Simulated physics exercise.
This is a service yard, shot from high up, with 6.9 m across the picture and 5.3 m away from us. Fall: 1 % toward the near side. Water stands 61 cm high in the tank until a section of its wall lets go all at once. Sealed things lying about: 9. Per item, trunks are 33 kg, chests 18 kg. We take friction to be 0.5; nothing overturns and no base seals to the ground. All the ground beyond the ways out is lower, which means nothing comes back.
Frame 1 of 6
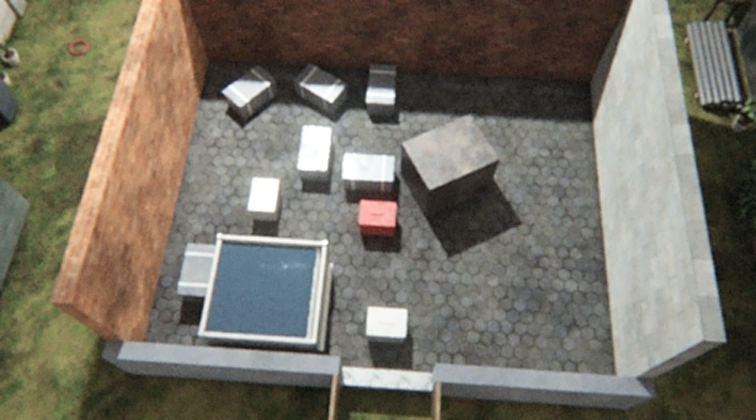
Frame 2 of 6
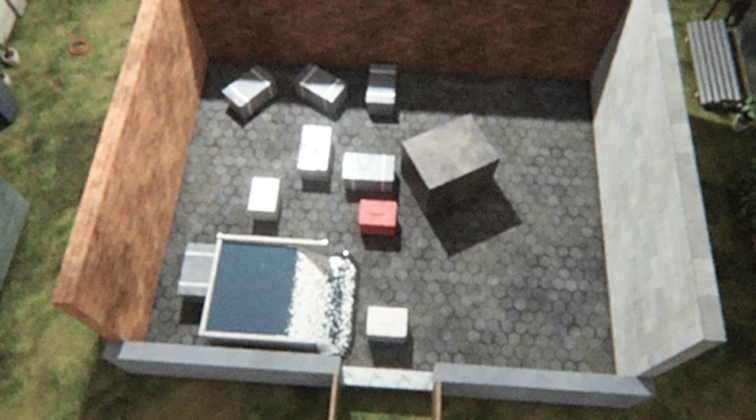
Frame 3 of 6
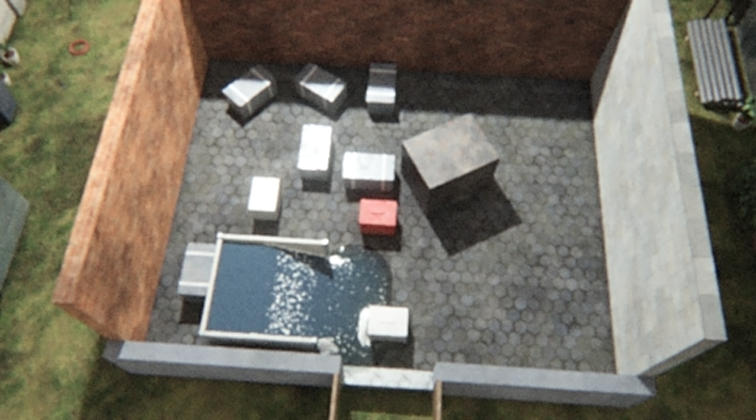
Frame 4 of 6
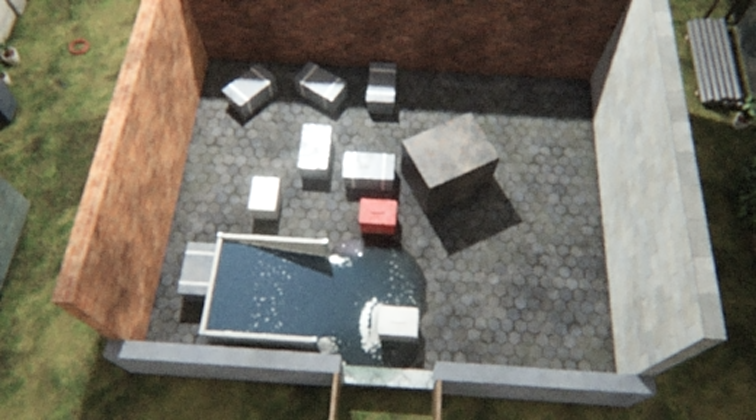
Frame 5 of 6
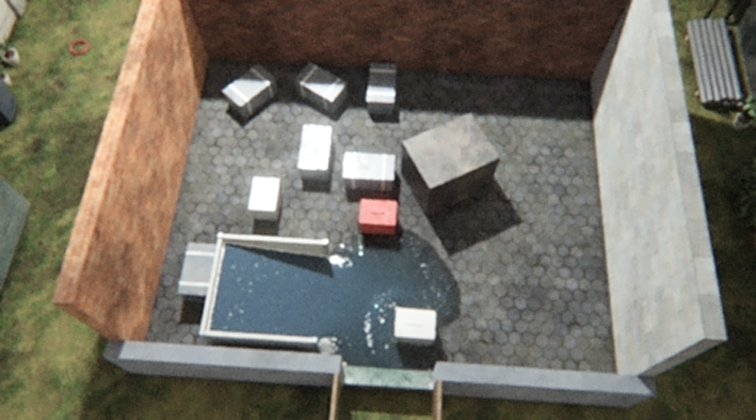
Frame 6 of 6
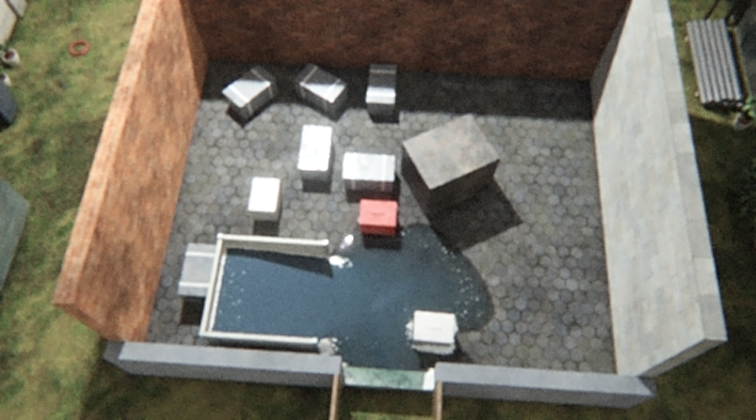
Water pouring from the opened right side of a tank, spreading across a walled paved yard and pushing a white box rightward.
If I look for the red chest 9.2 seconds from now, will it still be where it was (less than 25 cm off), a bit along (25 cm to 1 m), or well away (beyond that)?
It is left in place.
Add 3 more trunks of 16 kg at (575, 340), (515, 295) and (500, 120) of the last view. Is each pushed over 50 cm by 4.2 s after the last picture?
In sequence: Goes beyond; goes beyond; stays within.
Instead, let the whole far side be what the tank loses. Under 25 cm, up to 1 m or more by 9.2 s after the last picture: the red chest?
The red chest drifts a modest way.
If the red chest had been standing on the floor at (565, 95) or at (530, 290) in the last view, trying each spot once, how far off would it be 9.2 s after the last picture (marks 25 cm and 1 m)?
From the first place it goes well off; from the second it goes well off.
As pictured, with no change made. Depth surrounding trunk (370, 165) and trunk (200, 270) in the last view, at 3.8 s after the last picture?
First roughly 0 cm, second roughly 0 cm.
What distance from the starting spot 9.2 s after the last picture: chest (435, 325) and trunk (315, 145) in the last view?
In turn: 350 cm, 0 cm.
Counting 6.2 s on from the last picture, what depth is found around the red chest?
3 cm or so.
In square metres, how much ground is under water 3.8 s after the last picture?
About 20 m2.
Then, 1.2 s after the last picture the red chest is near (378, 213), 0.0 m from its start, aground; 0 of 9 are out; 0 afloat.
Then, 3.8 s after the last picture the red chest is near (378, 213), 0.0 m from its start, aground; 0 of 9 are out; 1 afloat.
Then, 6.2 s after the last picture the red chest is near (378, 213), 0.0 m from its start, aground; 0 of 9 are out; 0 afloat.
Then, 9.2 s after the last picture the red chest is near (378, 213), 0.0 m from its start, aground; 0 of 9 are out; 0 afloat.
